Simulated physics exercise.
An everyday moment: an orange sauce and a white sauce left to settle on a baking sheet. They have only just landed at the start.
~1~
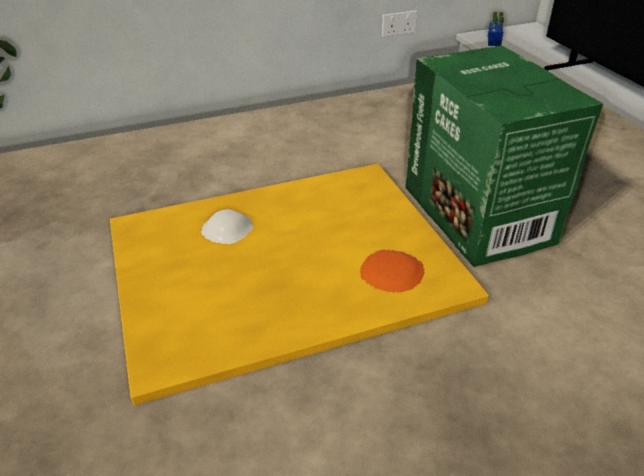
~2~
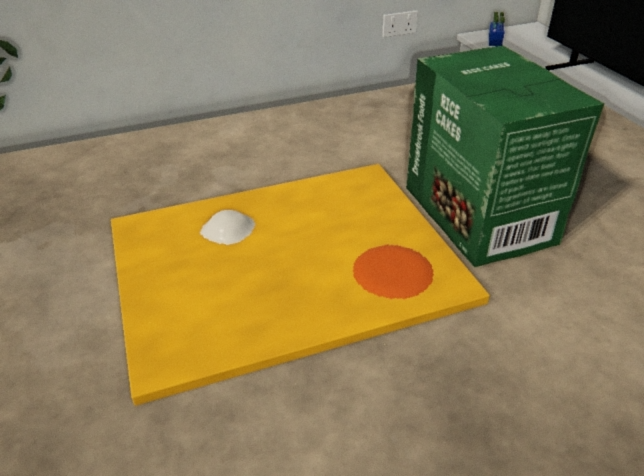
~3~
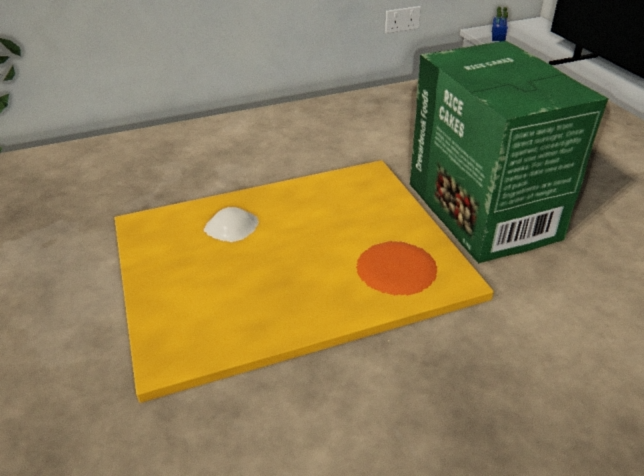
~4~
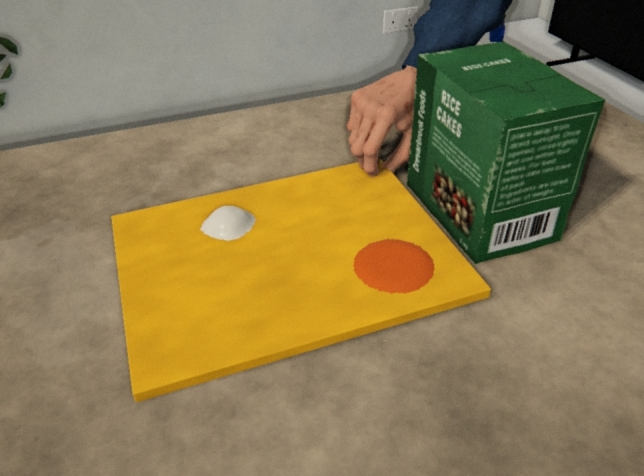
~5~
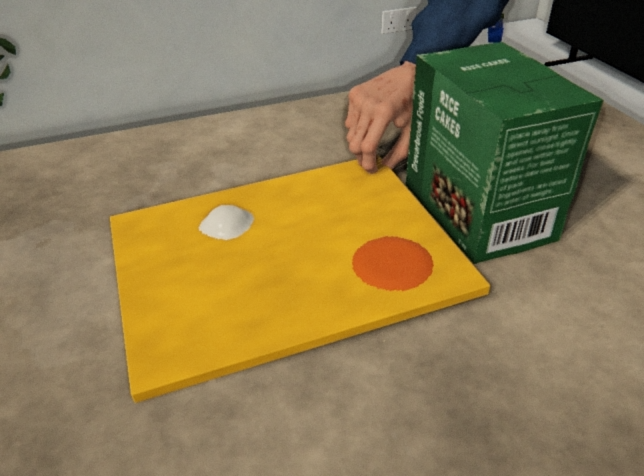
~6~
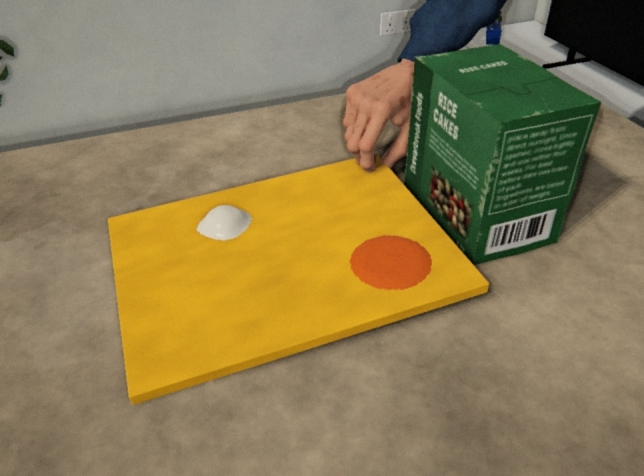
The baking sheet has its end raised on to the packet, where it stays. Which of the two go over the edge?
Outcome: Orange sauce remains aboard, white sauce remains aboard.
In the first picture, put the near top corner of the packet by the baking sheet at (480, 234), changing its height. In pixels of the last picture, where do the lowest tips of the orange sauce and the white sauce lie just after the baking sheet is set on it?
Roughly (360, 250) and (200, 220).
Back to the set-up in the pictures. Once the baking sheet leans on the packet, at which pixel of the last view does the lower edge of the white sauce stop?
It ends up near (174, 196).
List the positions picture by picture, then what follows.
In the first picture, the baking sheet lies flat; orange sauce (392, 268) a low mound; white sauce (226, 221) a mound; packet (535, 192).
In the second picture, they settle; orange sauce (393, 268) spread thin; white sauce (227, 221) a mound.
In the third picture, at rest; orange sauce (397, 265) spread thin; white sauce (231, 218) a mound.
In the fourth picture, a hand takes the end; orange sauce (394, 263) spread thin; white sauce (228, 217) a mound.
In the fifth picture, the end is rising; orange sauce (392, 261) spread thin; white sauce (226, 216) a mound.
In the sixth picture, the baking sheet slopes by about 2°; orange sauce (391, 259) spread thin; white sauce (223, 217) a mound; packet (533, 191).
Soon after, slope about 33°; the orange sauce has crept a little; the white sauce has not moved.
Later, the orange sauce has crept down a long way; the white sauce has not moved.
In the end, slope about 33°; the orange sauce has crept down a long way; the white sauce has not moved.
